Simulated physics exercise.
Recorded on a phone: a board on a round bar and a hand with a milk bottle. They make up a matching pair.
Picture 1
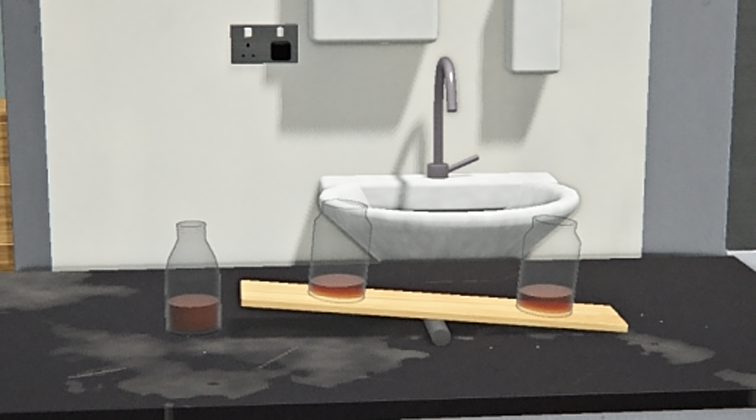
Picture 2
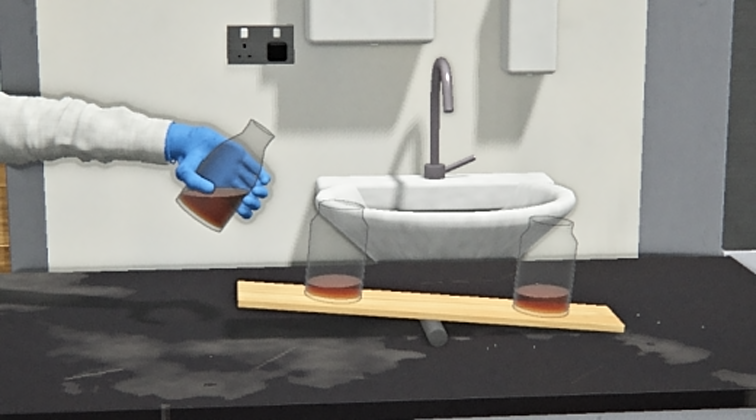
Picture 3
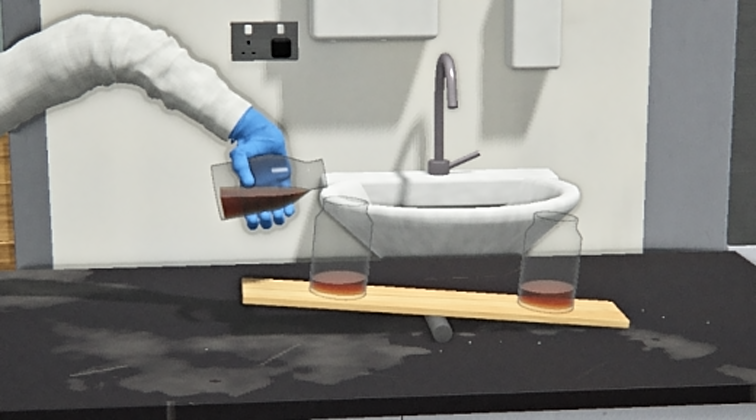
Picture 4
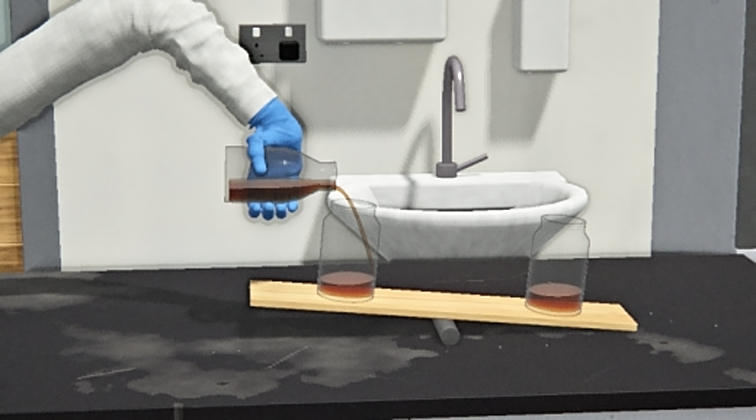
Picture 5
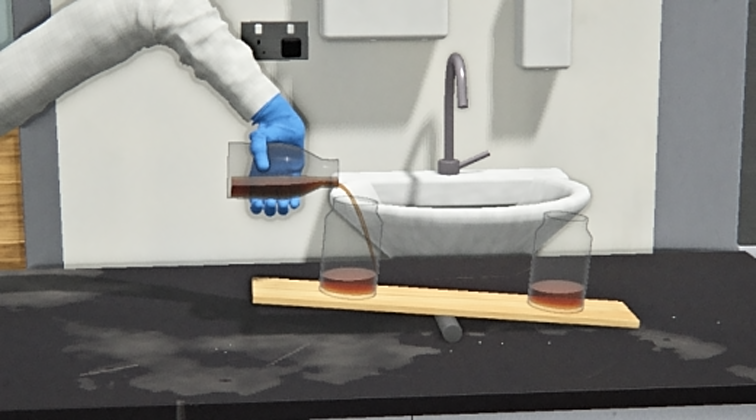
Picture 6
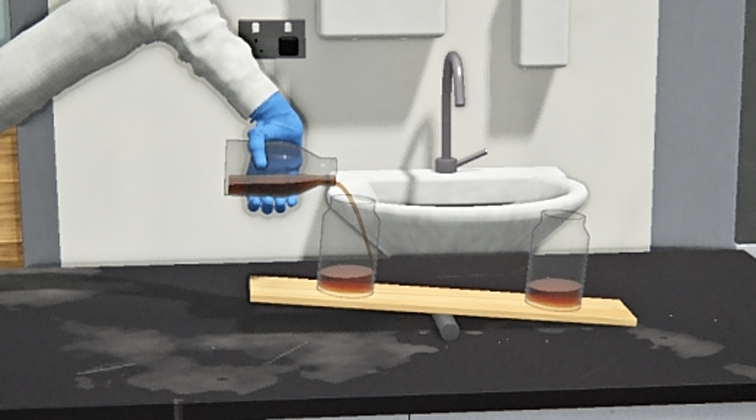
On a dark counter, a gloved hand lifts a bottle and pours brown liquid toward the left jar.
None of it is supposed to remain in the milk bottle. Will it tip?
Yes.
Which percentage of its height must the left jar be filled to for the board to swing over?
About 25 %.
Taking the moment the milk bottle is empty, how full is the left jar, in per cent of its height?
Looks like roughly 40 percent to me.
A moment on, the left jar is about a quarter full; the board has swung over, and that end is down.
Further on, the left jar is about a third full; the board has swung over, and that end is down.
When it is over, the left jar is about a third full; the board has swung over, and that end is down.
